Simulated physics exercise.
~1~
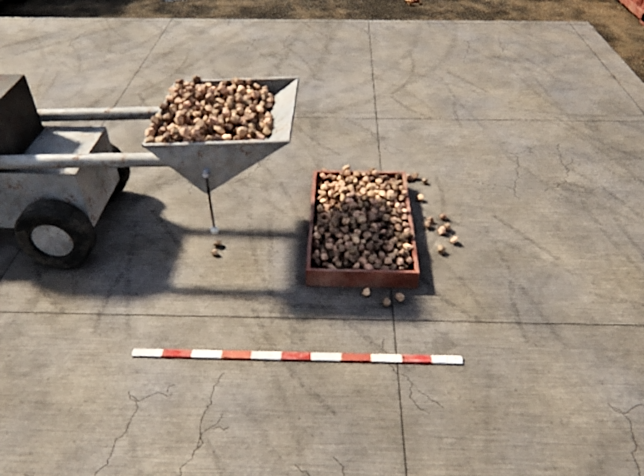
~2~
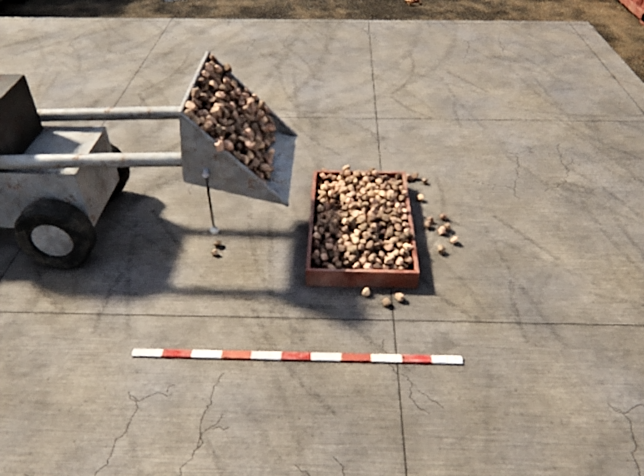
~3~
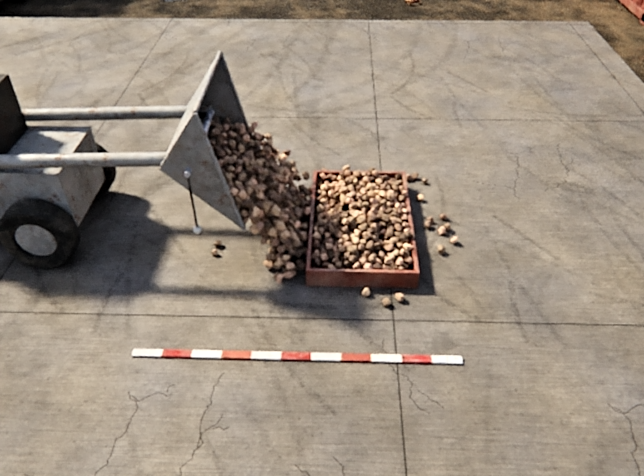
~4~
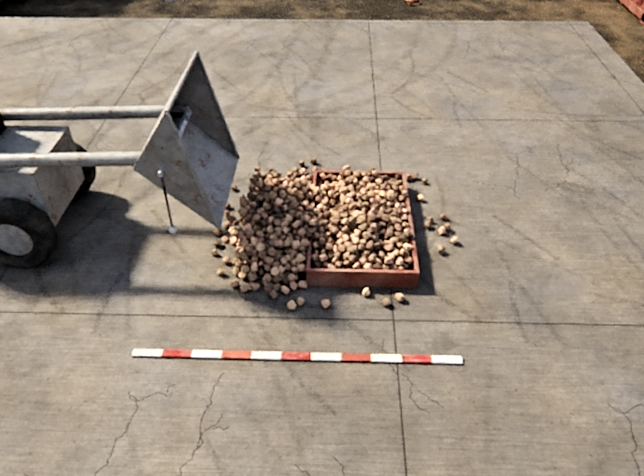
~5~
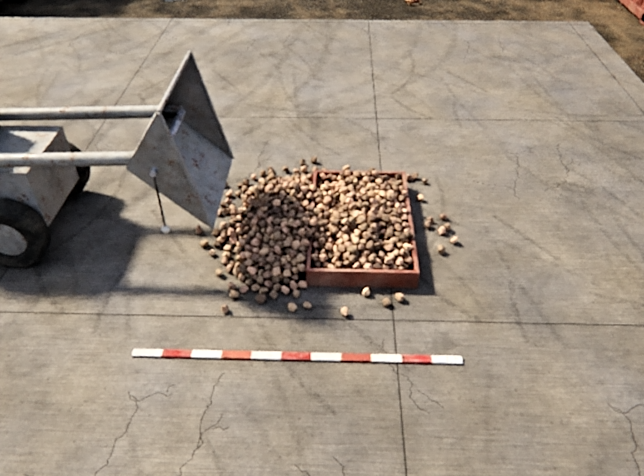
In this clip, a loader tips its raised bucket of brown stones toward a full reddish bin while backing away to the left, and nearly all the stones spill onto the concrete just short of the bin, ending heaped against its left side beside the emptied bucket.
